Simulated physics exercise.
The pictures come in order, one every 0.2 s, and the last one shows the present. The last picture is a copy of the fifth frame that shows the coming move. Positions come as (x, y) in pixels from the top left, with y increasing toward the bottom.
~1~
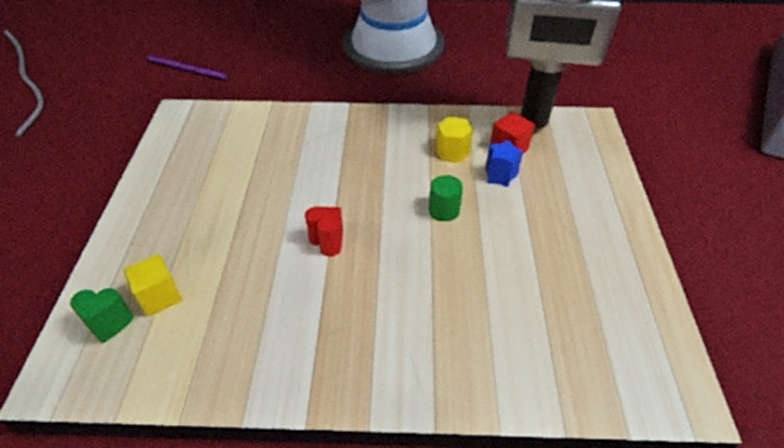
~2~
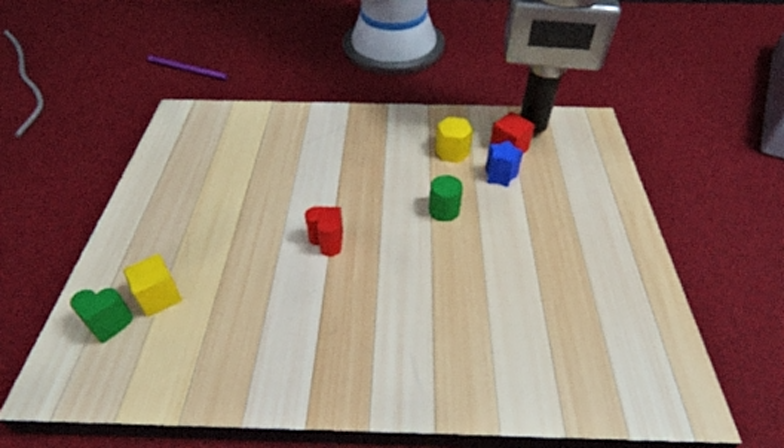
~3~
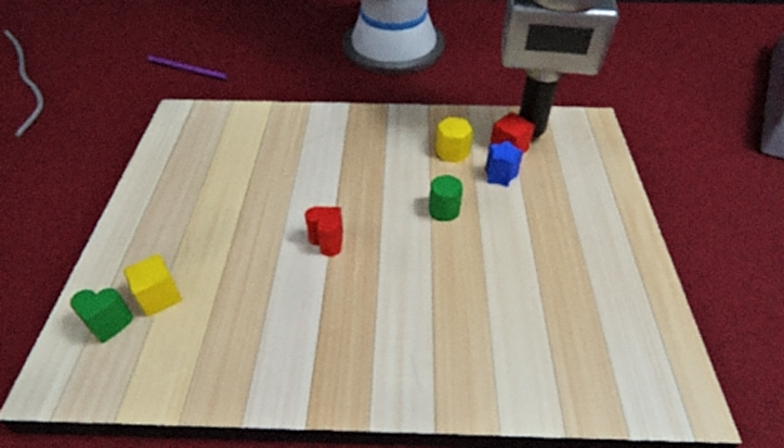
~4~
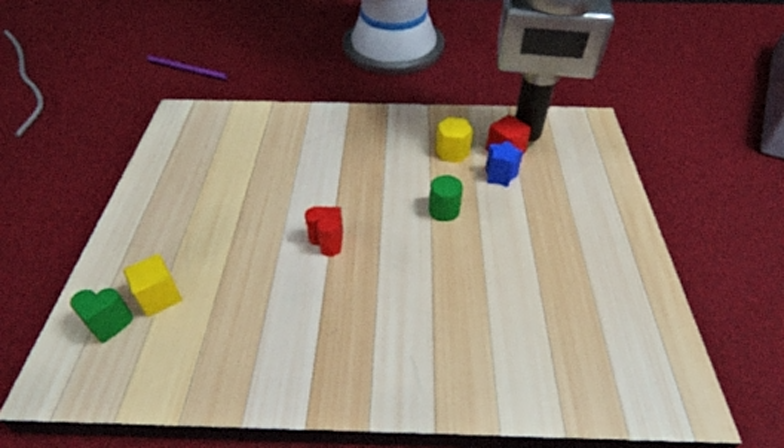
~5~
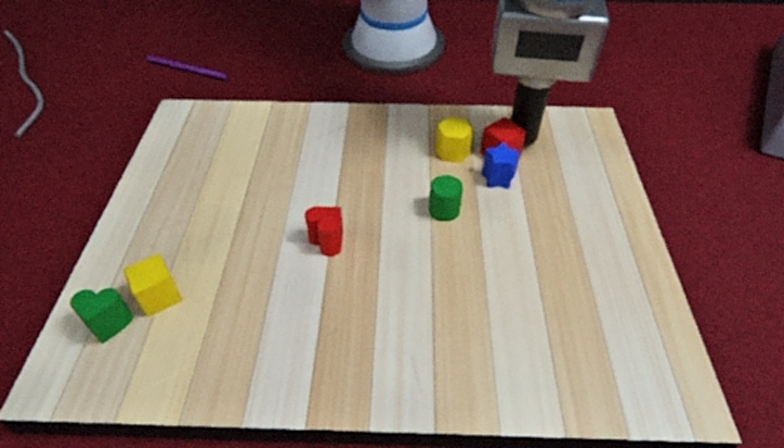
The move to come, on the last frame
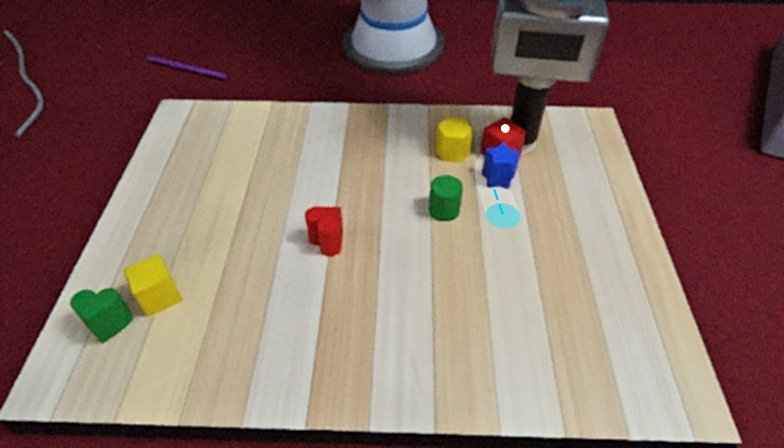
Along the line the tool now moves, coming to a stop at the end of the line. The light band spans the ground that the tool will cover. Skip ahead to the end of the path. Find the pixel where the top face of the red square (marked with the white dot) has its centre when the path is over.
Pixel (463, 154).
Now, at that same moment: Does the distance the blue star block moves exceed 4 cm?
Short answer: Yes.
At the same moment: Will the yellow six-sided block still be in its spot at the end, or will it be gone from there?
Here the yellow six-sided block stays on its spot.
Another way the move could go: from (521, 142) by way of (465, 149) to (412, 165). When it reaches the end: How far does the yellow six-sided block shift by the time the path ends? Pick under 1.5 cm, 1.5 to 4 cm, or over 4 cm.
It ends farther than 4 cm from its spot.
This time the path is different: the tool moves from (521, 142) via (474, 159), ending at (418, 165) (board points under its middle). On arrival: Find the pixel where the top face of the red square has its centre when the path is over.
Expect it around (445, 159).
Path on the board, from (521, 142) by way of (496, 159) and (493, 185) to (503, 216); the dot is on the red square.
The first path, step by step. One third of the way, tool (497, 153); blue star block (497, 162), turned 75° anticlockwise; red square (476, 145).
Two thirds of the way, tool (494, 179); blue star block (504, 184), turned 95° anticlockwise; red square (463, 154), turned 40° clockwise.
At the end, tool (505, 209); yellow six-sided block in place; blue star block (521, 215), turned 115° anticlockwise; red square (463, 154), turned 40° clockwise.
